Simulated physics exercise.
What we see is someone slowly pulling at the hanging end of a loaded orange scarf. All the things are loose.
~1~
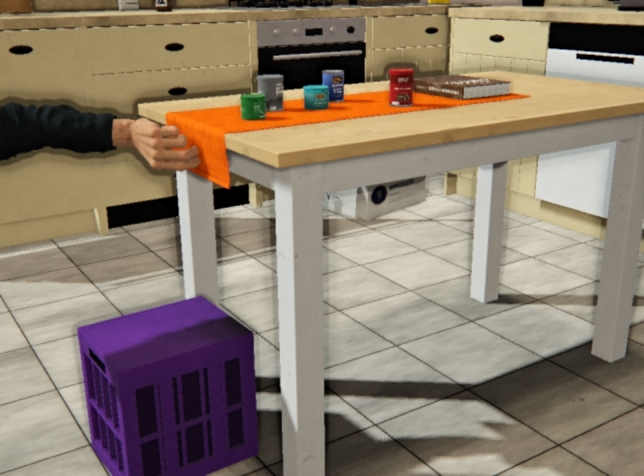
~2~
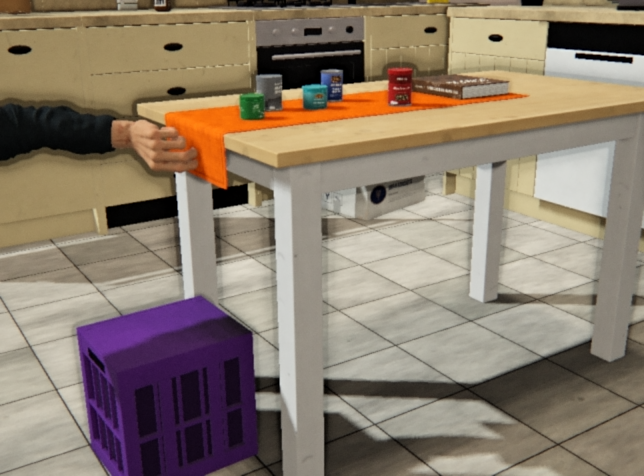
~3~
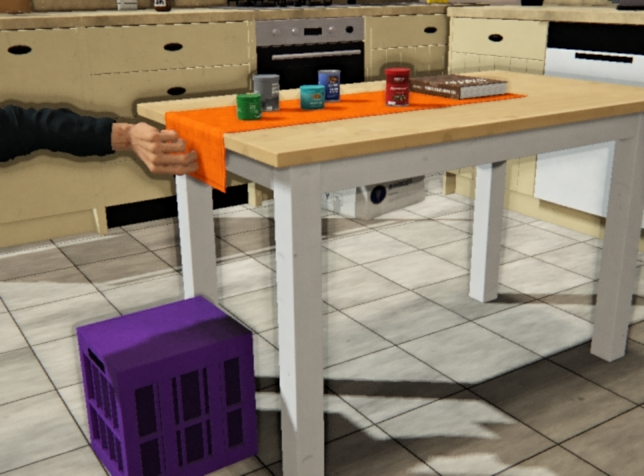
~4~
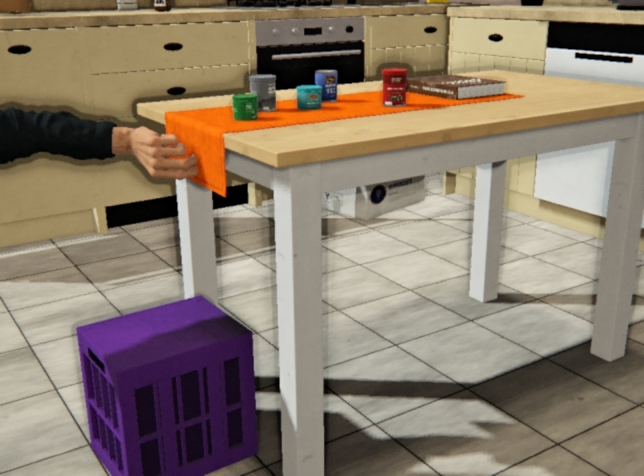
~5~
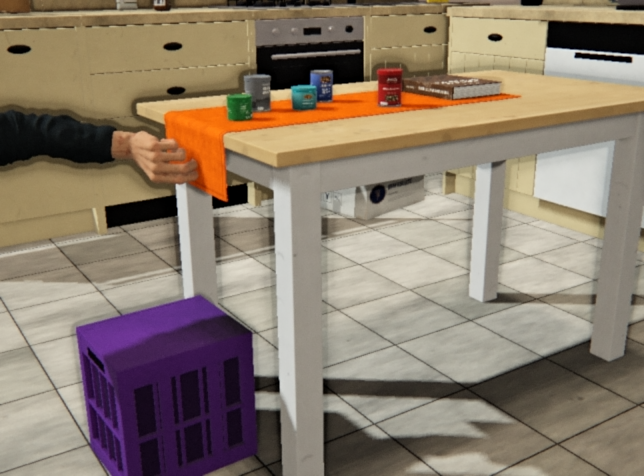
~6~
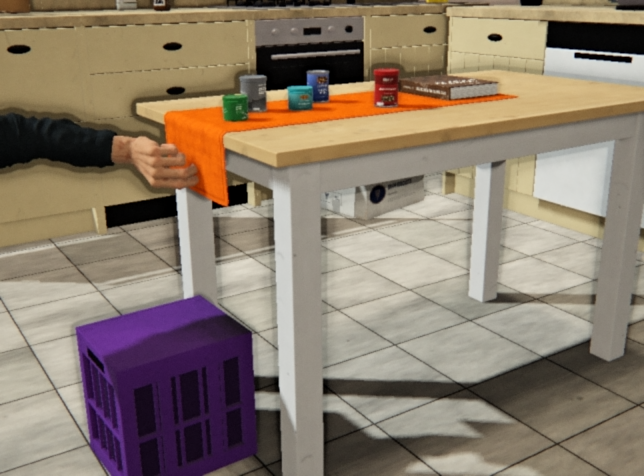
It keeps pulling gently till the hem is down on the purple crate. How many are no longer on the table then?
The answer is three.
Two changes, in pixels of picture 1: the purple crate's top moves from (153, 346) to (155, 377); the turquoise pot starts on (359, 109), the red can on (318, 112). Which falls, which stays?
The turquoise pot drops off, the red can comes down.
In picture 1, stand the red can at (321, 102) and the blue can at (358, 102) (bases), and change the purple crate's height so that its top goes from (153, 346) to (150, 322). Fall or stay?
The red can stays on; the blue can remains up.
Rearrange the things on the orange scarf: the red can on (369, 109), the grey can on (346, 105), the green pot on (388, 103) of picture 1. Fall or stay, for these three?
The red can holds on, the grey can drops off, the green pot survives.
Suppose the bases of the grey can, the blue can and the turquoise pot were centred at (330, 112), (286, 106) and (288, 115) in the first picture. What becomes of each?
The grey can drops off, the blue can goes over, the turquoise pot is carried off.
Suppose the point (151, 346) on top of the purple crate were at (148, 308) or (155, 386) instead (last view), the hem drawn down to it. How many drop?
In that case 2 and 4.
Soon after, hem near (197, 223); all still up.
After that, hem near (198, 272); green pot and grey can gone.
And then, hem on the crate; green pot, grey can and turquoise pot gone.
In the end, hem on the crate; green pot, grey can and turquoise pot gone. Over the edge go three.
